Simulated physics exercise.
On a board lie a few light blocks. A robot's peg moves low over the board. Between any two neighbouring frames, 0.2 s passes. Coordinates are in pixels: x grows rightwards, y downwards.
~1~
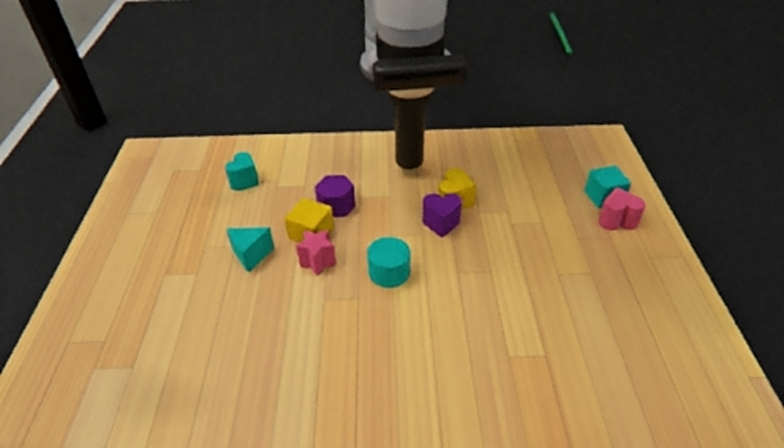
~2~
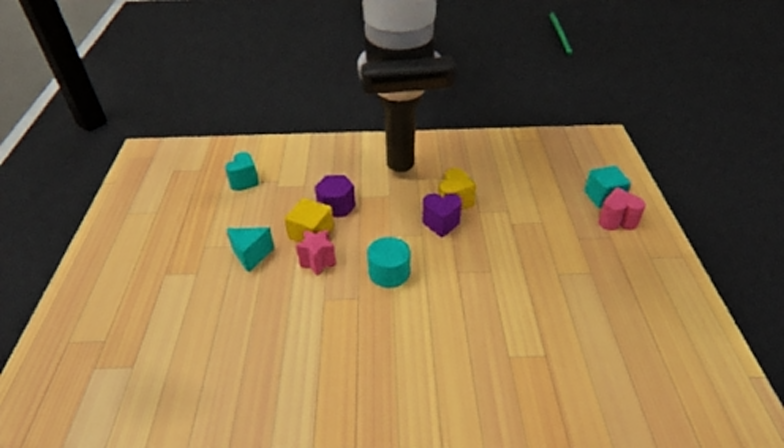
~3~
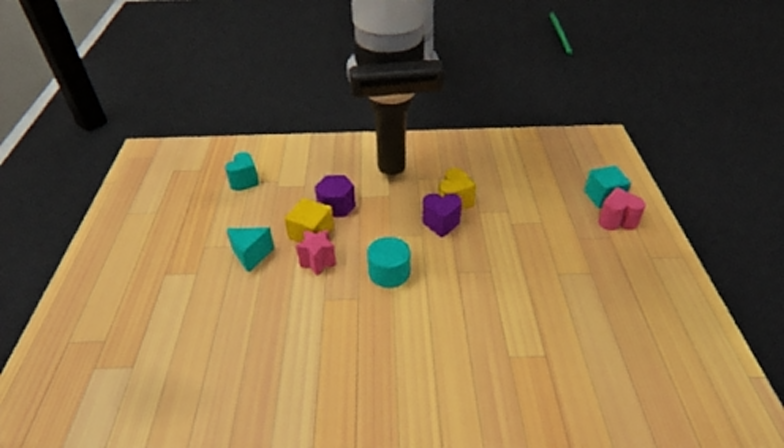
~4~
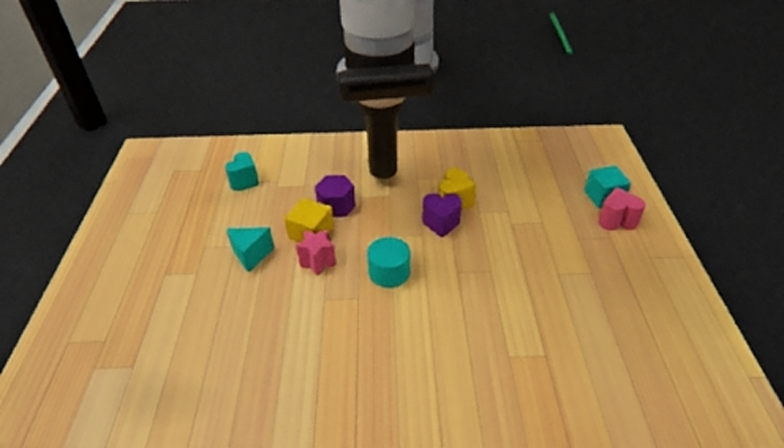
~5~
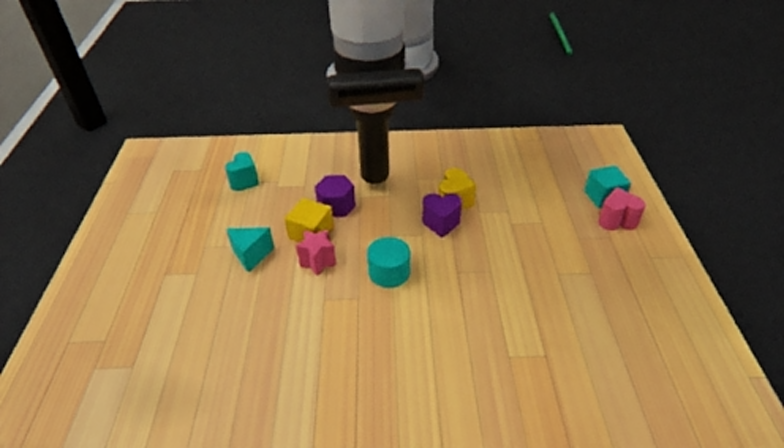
Robot arm's dark peg moving slowly left and slightly nearer over a wooden board, the scattered coloured blocks staying still.
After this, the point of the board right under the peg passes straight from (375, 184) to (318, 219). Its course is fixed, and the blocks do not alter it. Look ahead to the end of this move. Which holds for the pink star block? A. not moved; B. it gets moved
Answer: B.
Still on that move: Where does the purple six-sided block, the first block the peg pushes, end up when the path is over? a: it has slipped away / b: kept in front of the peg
I choose b.
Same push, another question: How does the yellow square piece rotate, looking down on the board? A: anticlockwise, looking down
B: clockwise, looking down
I choose A.
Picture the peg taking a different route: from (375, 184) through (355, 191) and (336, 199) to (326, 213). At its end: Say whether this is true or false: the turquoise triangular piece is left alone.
True
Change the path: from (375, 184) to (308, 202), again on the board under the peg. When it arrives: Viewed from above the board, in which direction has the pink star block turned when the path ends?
Seen from overhead, it turns anticlockwise.
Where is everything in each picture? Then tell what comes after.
The first picture shows peg tip (409, 162); block tops, turquoise triangular piece (246, 235); yellow square piece (308, 212); pink star block (315, 241); purple six-sided block (334, 185).
The second picture shows peg (401, 164); blocks unchanged.
The third picture shows peg (392, 167); blocks unchanged.
The fourth picture shows peg (383, 171); blocks unchanged.
The fifth picture shows peg (375, 176); turquoise triangular piece (246, 235); yellow square piece (308, 212); pink star block (315, 241); purple six-sided block (334, 185).
What follows on the original path. Halfway along, peg (347, 193); yellow square piece (299, 218), turned 10° anticlockwise; purple six-sided block (317, 194).
At the end, peg (317, 210); turquoise triangular piece (233, 241), turned 35° clockwise; yellow square piece (277, 239), turned 35° anticlockwise; pink star block (311, 249), turned 65° anticlockwise; purple six-sided block (285, 213).
